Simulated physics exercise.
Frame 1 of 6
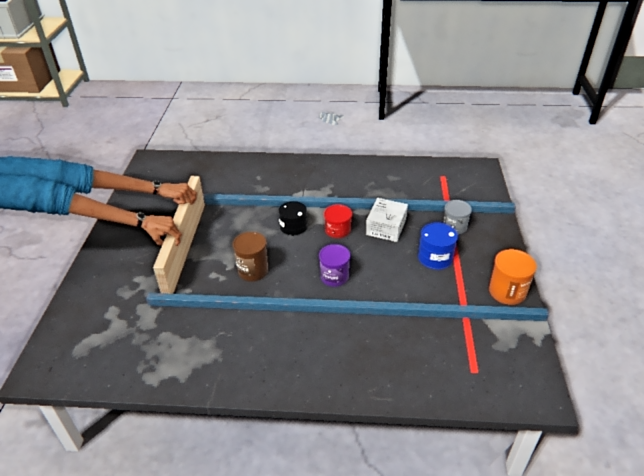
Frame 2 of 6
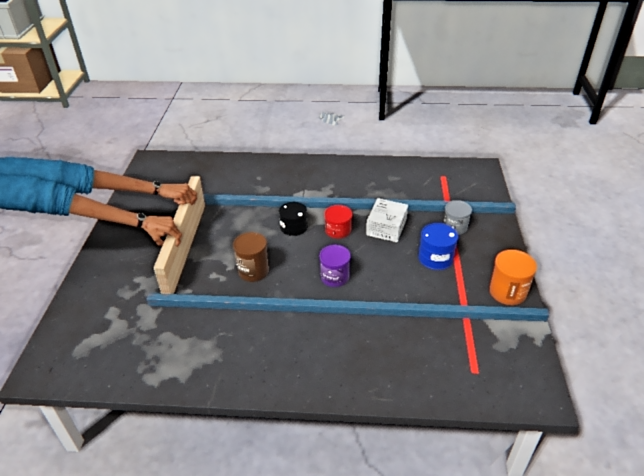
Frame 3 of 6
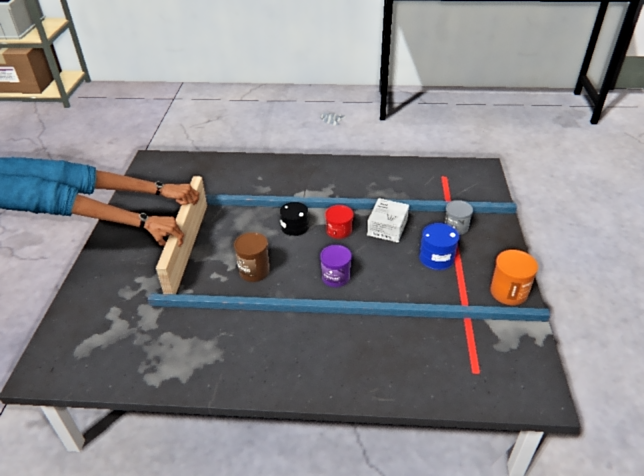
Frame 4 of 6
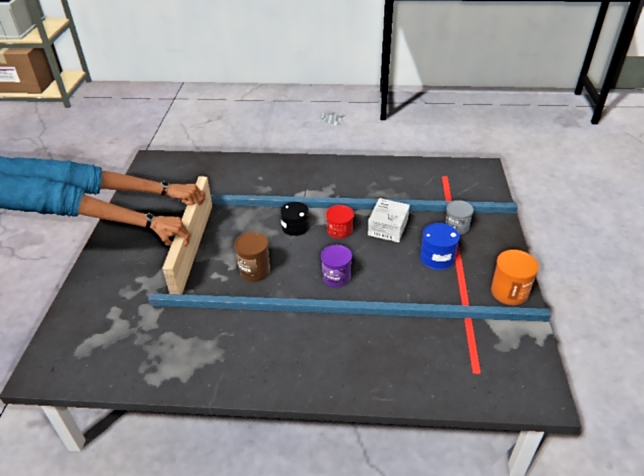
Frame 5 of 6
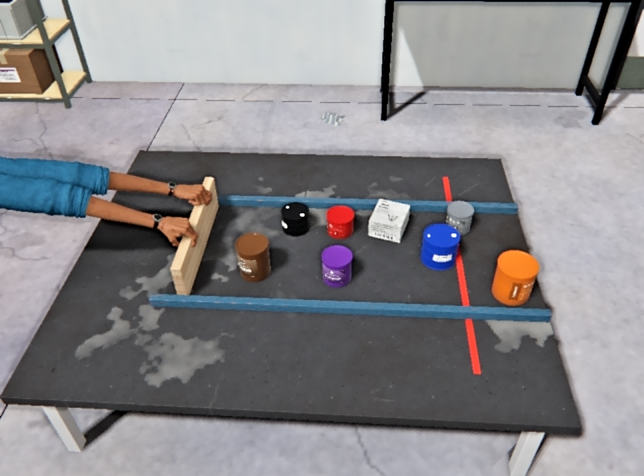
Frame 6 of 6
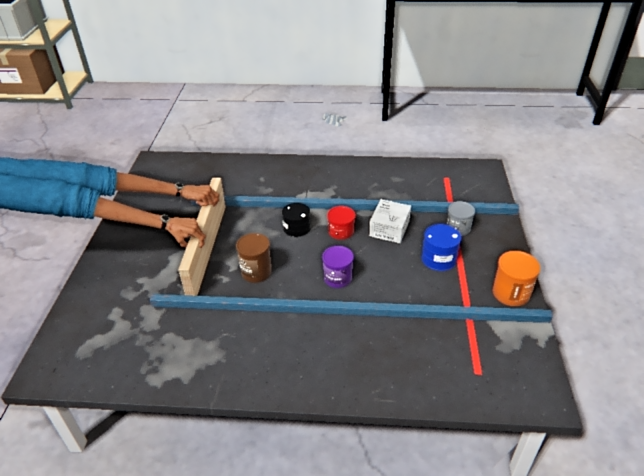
At first, two hands hold a wooden plank upright at the left of a dark table, between two blue rails, with colourful pails, a canister and a white box spread toward a red tape line. The hands then slide the plank a short way right, nearing the brown pail, while the containers stay put.
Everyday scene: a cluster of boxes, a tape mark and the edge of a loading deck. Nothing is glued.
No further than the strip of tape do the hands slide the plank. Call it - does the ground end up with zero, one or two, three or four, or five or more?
The ground ends up with one or two.
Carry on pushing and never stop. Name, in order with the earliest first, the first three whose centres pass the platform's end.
Going earliest first, it would be the grey pail, after it the orange pail, and finally the white box.
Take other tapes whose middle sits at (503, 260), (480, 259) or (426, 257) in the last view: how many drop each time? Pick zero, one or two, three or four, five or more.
One after the other, the answers are three to four; 1 or 2; no fall at all.
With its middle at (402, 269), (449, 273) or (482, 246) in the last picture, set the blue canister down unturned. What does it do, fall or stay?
Spot by spot: It never drops; it never drops; it never drops.
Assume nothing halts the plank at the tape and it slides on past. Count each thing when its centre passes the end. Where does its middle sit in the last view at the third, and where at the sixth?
Pixels in order: Roughly (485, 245), roughly (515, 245).
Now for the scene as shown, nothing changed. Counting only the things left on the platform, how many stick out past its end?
So the number is 0.
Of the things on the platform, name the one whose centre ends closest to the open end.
Foremost, the white box.
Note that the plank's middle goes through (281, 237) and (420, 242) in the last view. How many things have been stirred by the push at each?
By then 2, and 7.
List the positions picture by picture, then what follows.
The first picture shows orange pail (512, 278); grey pail (457, 217); blue canister (437, 246); plank (182, 233); tape (456, 257).
The second picture shows grey pail (457, 218); white box (387, 220).
The third picture shows blue canister (439, 246); purple pail (336, 266).
The fourth picture shows orange pail (514, 278); red pail (340, 222).
The fifth picture shows grey pail (459, 218); brown pail (254, 258).
The sixth picture shows orange pail (515, 279); grey pail (460, 219); blue canister (441, 247); plank (205, 235); tape (460, 258).
Soon after, none off yet; orange pail at rest near (515, 279); grey pail at rest near (460, 219); blue canister at rest near (441, 247).
Then, none off yet; orange pail at rest near (515, 279); grey pail moved about its own width near (485, 216); blue canister moved a little near (458, 254).
By the end, the number that fall off is one or two; fallen, grey pail and orange pail.
